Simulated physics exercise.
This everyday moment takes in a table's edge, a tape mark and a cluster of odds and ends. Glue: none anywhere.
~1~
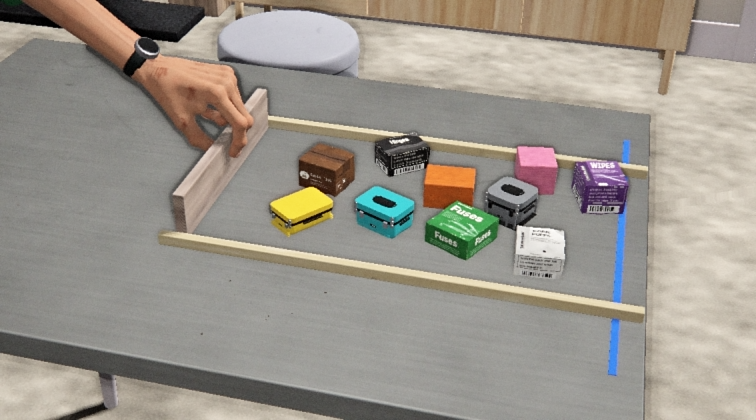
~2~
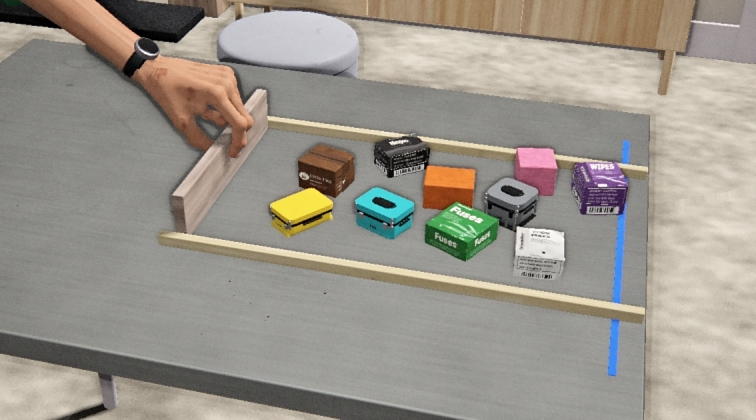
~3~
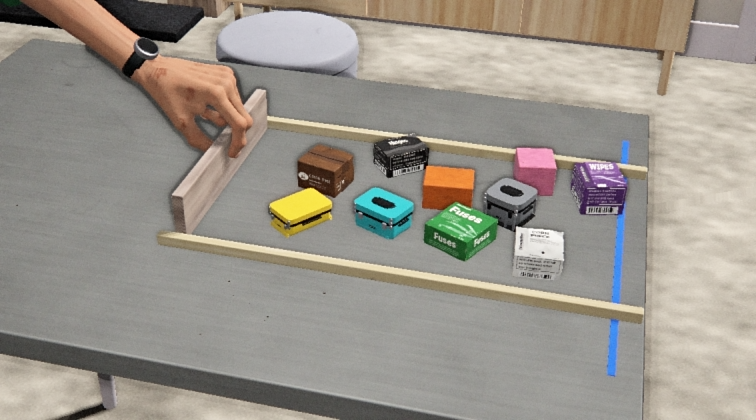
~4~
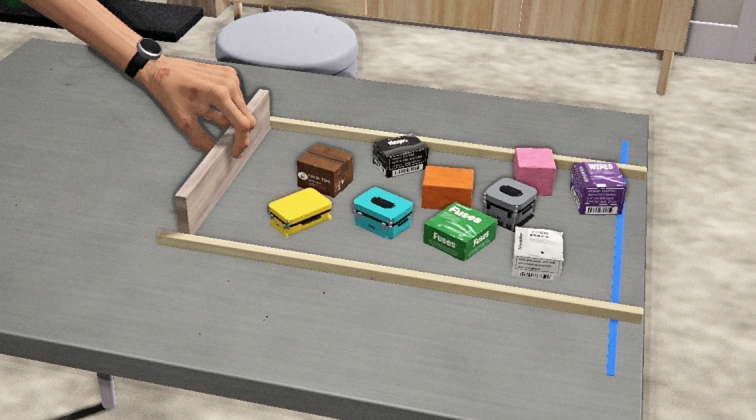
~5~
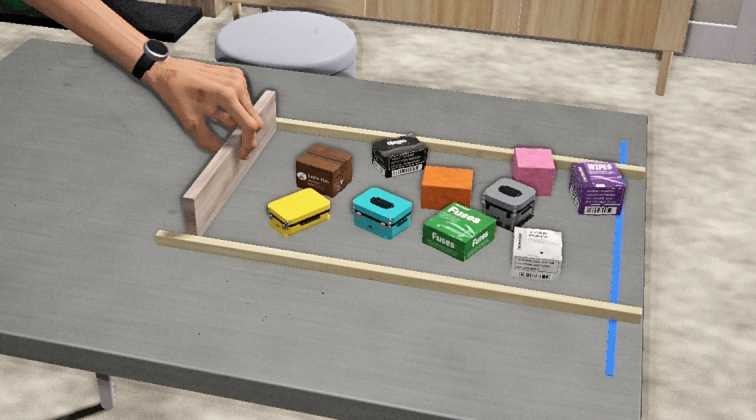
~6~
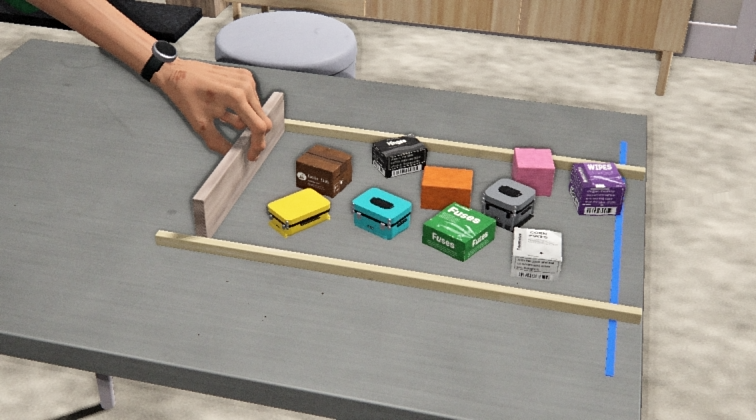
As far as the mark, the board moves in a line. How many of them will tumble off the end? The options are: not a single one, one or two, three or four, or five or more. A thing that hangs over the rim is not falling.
My answer: Five or more.
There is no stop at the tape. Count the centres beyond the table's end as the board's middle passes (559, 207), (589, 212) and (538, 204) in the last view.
4, 7 and 4.
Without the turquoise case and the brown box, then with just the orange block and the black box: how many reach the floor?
Count: 5 (first case); 5 (second).
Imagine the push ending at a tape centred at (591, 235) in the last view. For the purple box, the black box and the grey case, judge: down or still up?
In order, the purple box goes off the edge, then the black box keeps its spot, then the grey case goes off the edge.
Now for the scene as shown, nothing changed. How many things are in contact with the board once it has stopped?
Total: 3.
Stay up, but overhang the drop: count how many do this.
Overhang count: 3.
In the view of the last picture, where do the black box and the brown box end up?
The black box ends up near (641, 182), and the brown box near (644, 214).
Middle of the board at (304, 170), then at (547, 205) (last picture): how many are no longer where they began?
Respectively 2 and 10.
Soon after, none off yet; purple box at rest near (596, 189); white box at rest near (536, 254); pink block at rest near (533, 172).
Then, none off yet; purple box moving near (605, 188); white box moved about its own width near (606, 272); pink block at rest near (533, 172).
Further on, one off so far; purple box tipped well over near (675, 207); white box falling; pink block moved well along near (619, 185).
At rest, the number that fall off is five or more; fallen, turquoise case, orange block, green box, grey case, pink block, white box and purple box.
